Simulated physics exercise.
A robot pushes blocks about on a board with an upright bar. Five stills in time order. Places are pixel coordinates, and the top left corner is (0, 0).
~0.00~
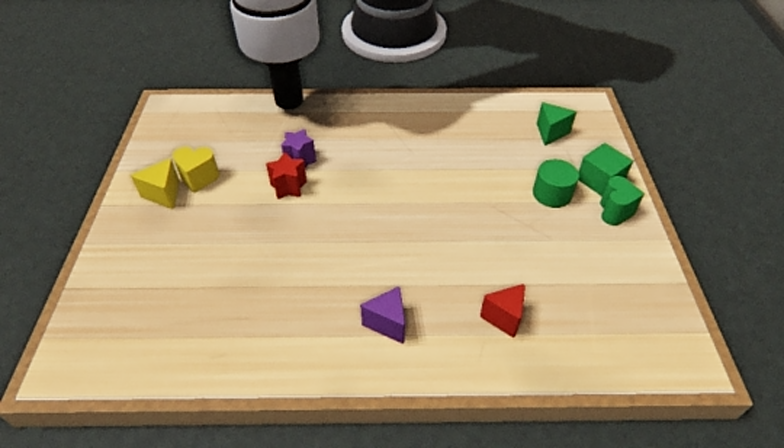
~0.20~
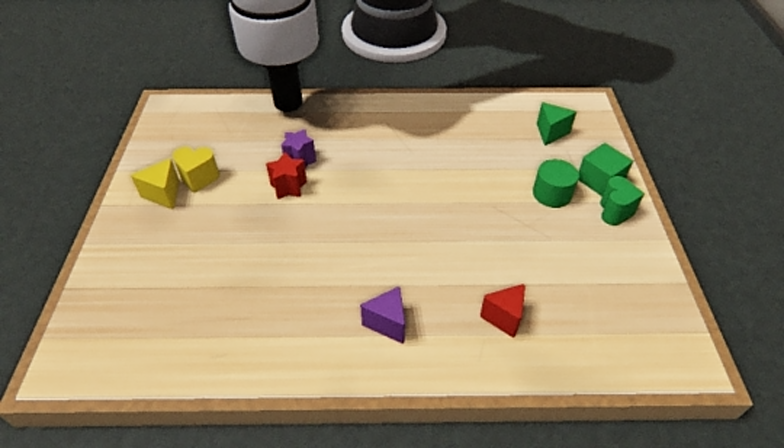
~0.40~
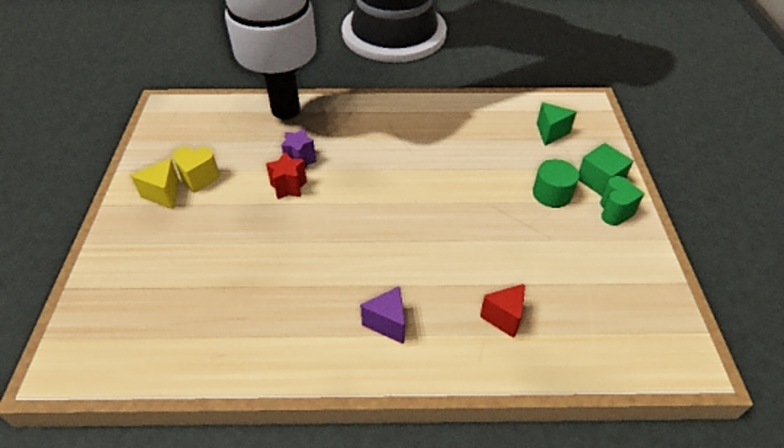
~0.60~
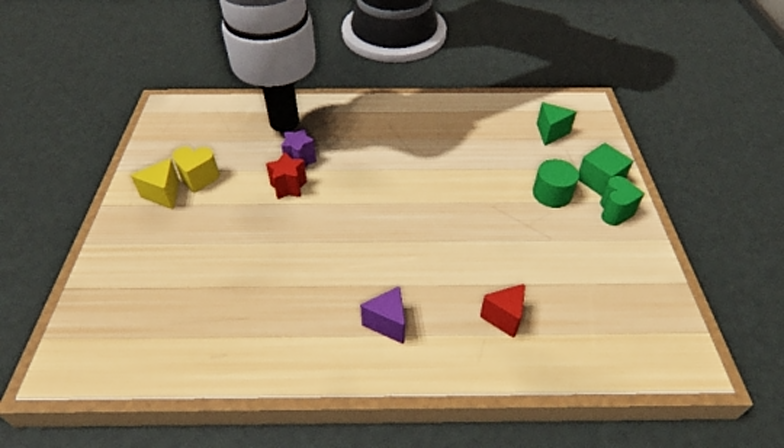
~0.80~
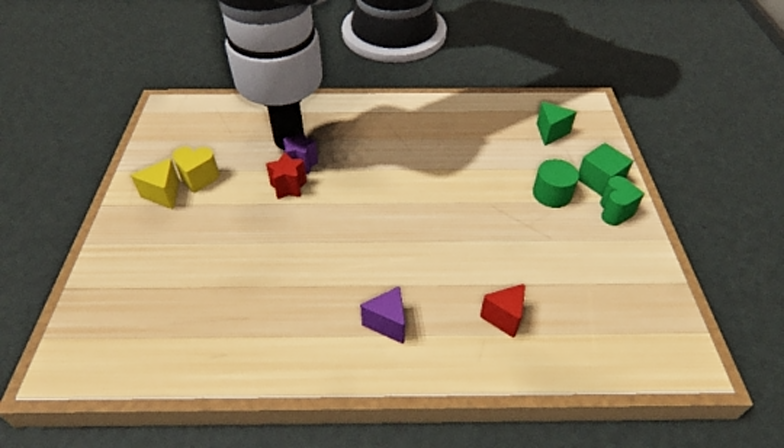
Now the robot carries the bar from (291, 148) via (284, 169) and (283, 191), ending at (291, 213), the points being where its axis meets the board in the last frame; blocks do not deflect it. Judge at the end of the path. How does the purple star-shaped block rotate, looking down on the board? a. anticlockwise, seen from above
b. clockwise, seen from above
Choice a: Anticlockwise, seen from above.
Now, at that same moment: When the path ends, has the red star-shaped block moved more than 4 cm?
Answer: Yes.
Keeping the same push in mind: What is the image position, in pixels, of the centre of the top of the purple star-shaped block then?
At the end it should sit near (309, 160).
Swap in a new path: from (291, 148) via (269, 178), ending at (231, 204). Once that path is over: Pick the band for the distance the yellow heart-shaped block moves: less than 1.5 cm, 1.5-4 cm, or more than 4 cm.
Band: Under 1.5 cm.
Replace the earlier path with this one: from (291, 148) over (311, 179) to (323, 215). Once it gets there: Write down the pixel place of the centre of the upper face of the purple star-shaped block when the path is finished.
Put as a pixel place, it's (341, 210).
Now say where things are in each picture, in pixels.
In the first frame, tip of the bar (290, 102), middles of tops, yellow heart-shaped block (192, 157), red star-shaped block (285, 165), purple star-shaped block (297, 139).
In the second frame, bar (289, 104), nothing pushed.
In the third frame, bar (286, 112), nothing pushed.
In the fourth frame, bar (285, 124), nothing pushed.
In the fifth frame, bar (290, 142), yellow heart-shaped block (192, 157), red star-shaped block (285, 165), purple star-shaped block (298, 142).
On the path given first. One third of the way, bar (282, 163); red star-shaped block (285, 173), turned 25° clockwise; purple star-shaped block (305, 155), turned 40° anticlockwise.
Two thirds of the way, bar (282, 185); red star-shaped block (287, 191), turned 20° clockwise; purple star-shaped block (309, 160), turned 80° anticlockwise.
At the end, bar (289, 207); yellow heart-shaped block unmoved; red star-shaped block (295, 214), turned 20° clockwise; purple star-shaped block (309, 160), turned 80° anticlockwise.
